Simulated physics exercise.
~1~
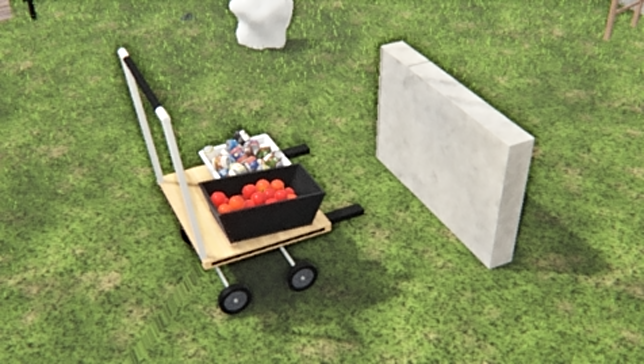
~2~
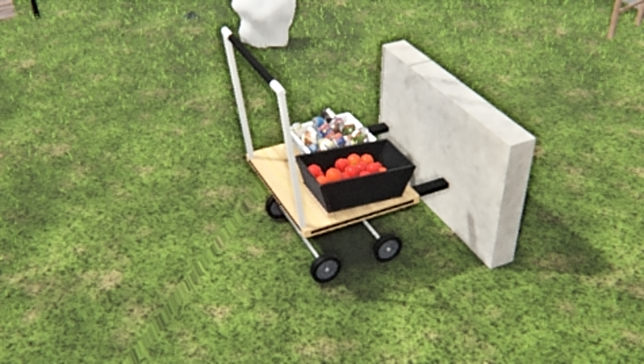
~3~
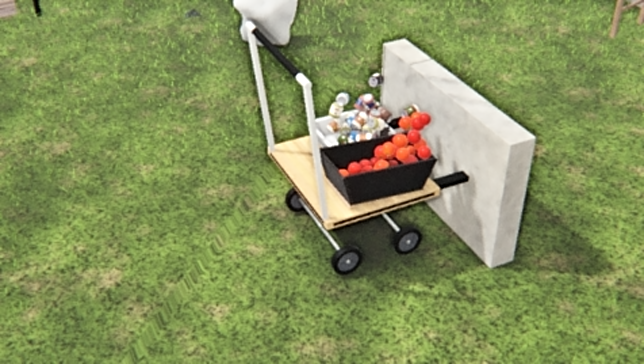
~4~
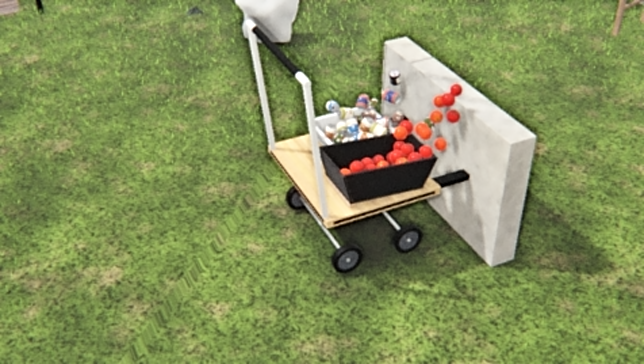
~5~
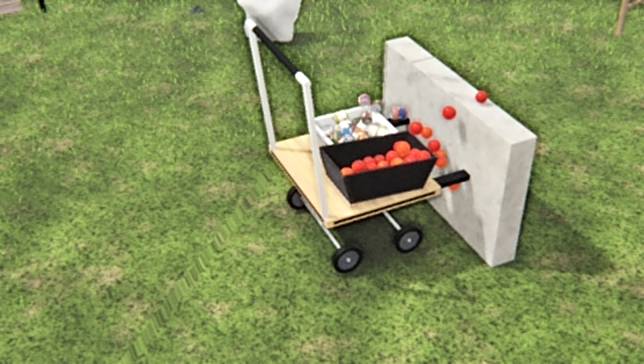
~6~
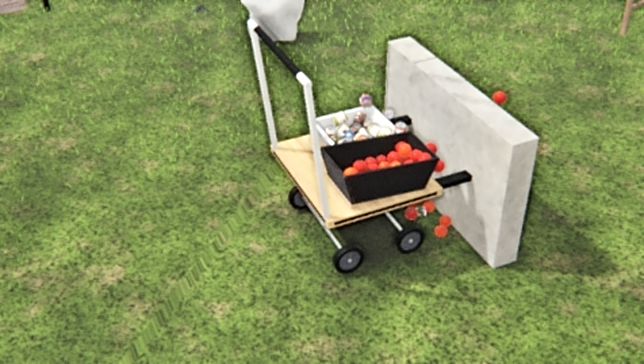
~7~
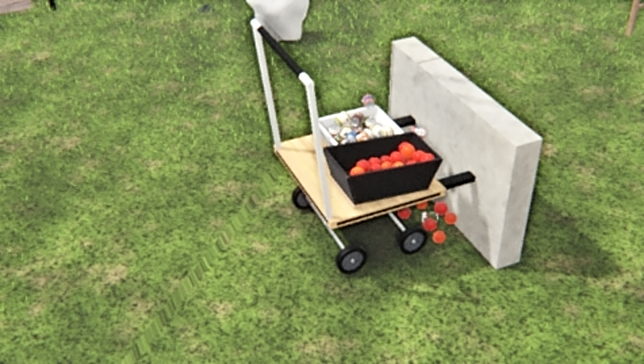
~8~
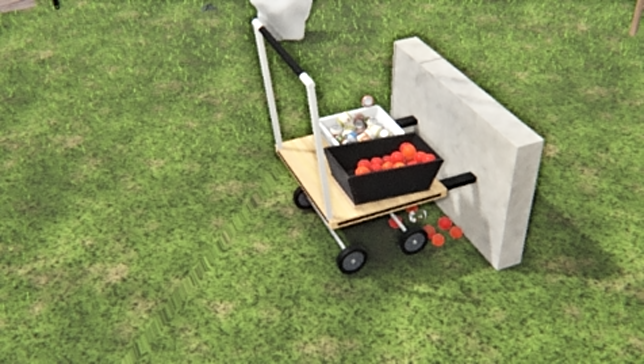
A trolley carrying a black crate of tomatoes and a white crate of mini cans rolls right across grass and stops against a pale wall. Tomatoes and cans fly forward, some hitting the wall and dropping, leaving several tomatoes on the ground while both crates stay partly filled.
